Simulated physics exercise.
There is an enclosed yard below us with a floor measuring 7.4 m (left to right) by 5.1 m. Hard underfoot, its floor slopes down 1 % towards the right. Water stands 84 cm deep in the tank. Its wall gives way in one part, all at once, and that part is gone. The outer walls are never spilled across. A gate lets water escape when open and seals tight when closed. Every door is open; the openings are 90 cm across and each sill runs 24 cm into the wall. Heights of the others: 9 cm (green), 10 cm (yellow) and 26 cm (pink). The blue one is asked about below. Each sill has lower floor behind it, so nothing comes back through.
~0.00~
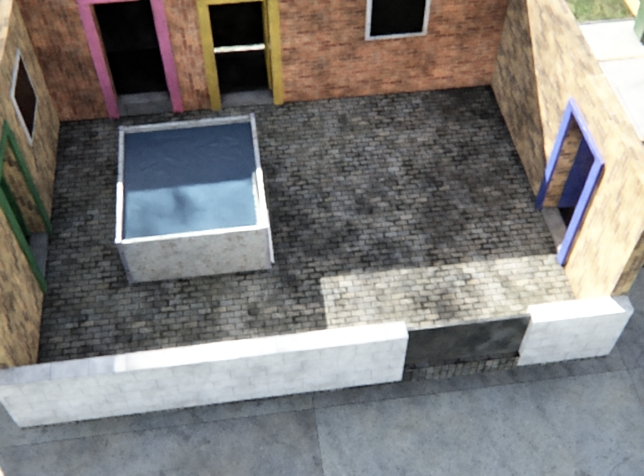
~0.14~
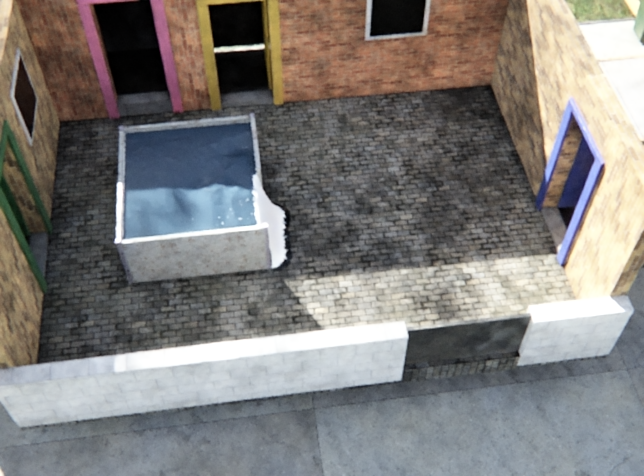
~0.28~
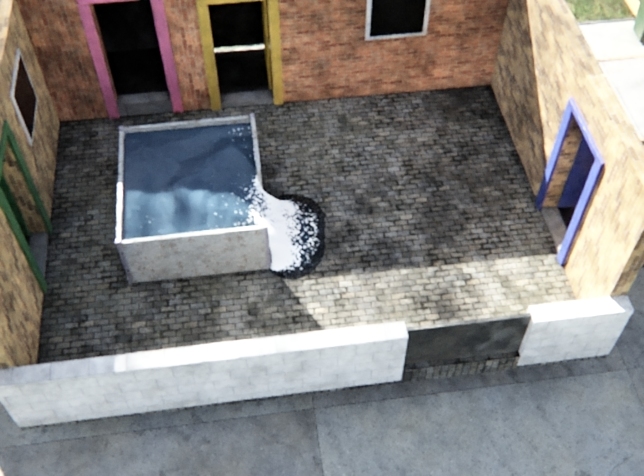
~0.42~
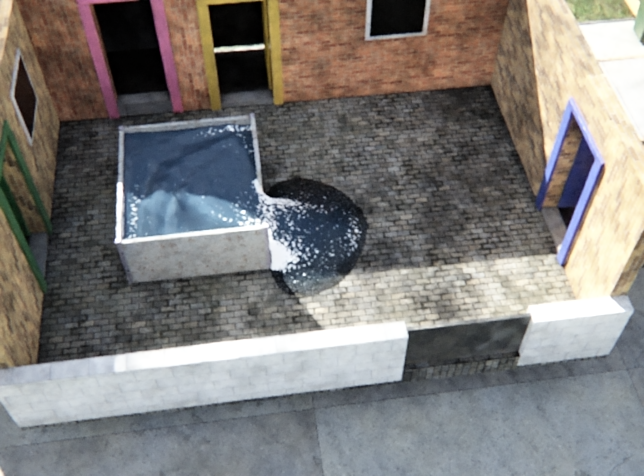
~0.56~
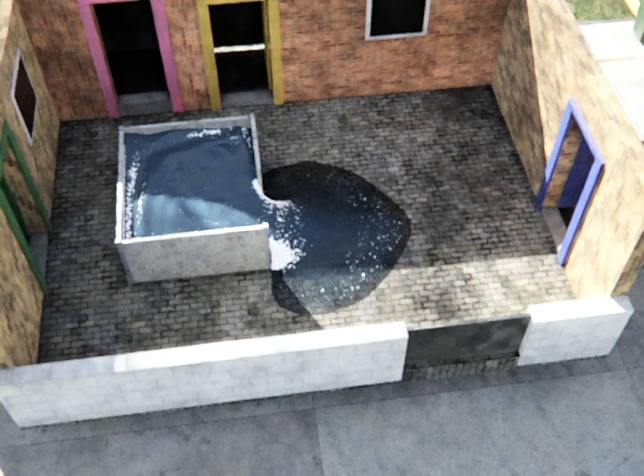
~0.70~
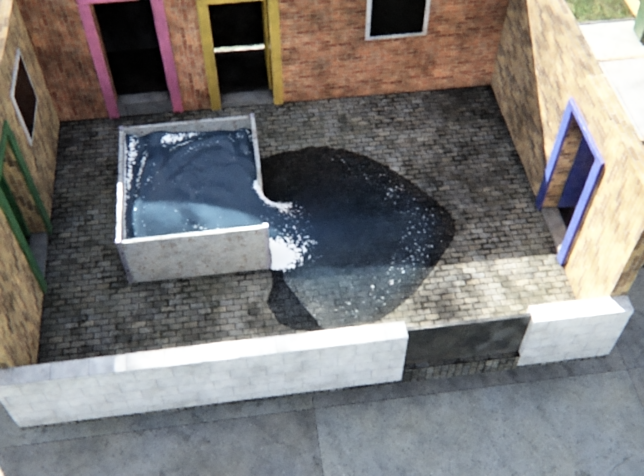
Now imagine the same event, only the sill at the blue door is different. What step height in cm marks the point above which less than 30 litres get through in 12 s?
The point is around 24 cm.
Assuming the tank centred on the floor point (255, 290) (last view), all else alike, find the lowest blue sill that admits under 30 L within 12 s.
With that change, some 28 centimetres.
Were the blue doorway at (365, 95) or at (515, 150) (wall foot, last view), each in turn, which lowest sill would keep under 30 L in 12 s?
In turn: About 9.0 cm, about 19 cm.
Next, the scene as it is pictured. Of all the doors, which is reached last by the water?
Door: Green.
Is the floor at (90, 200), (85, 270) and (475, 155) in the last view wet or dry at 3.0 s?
1: Unwetted; 2: Unwetted; 3: Awash.
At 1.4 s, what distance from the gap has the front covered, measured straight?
About 4.6 metres out.
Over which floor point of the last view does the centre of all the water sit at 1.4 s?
At about (261, 222).
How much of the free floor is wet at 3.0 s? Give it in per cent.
Wet share: Near 55 %.
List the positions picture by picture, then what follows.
The tank at (191, 179) is whole and still, 84 cm deep; the blue door at (566, 189) is dry, in the first frame.
The front is at (285, 222), 0.3 m from the gap at (262, 222); 0.3 m2 of floor is wet, 84 cm left at the back, in the second frame.
The front is at (319, 231), 0.8 m from the gap at (263, 225); 1.0 m2 of floor is wet, 84 cm left at the back, in the third frame.
The gap is at (263, 226), the front 1.5 m out at (362, 223); the back of the tank holds 82 cm, in the fourth frame.
The front is at (405, 235), 2.1 m from the gap at (263, 226); 4.2 m2 of floor is wet, 73 cm left at the back, in the fifth frame.
Water pours out at (263, 225) and has run 2.7 m, to (448, 230); about 5 cm deep outside, 71 cm at the back; the blue door at (566, 189), 4.3 m from the gap, is still 1.5 m from the nearest water, in the sixth frame.
After 1.4 s water covers 50 % of the floor, deepest (48 cm) near (272, 248); 3 cm at the blue door, 16 litres in over its 7 cm sill.
After 3.0 s water covers 55 % of the floor, deepest (34 cm) near (522, 328); 28 cm at the blue door, 218 litres in over its 7 cm sill.
After 12.0 s water covers 100 % of the floor, deepest (14 cm) near (549, 230); 12 cm at the blue door, 550 litres in over its 7 cm sill.
At the blue door as built, the water arrived by 1.1 s and peaked near 28 cm at 3.0 s.
With a sill of 21 cm, 65 litres would have come in within the 12 s; with 28 cm, 10 litres. So under 30 litres takes about 24 cm.
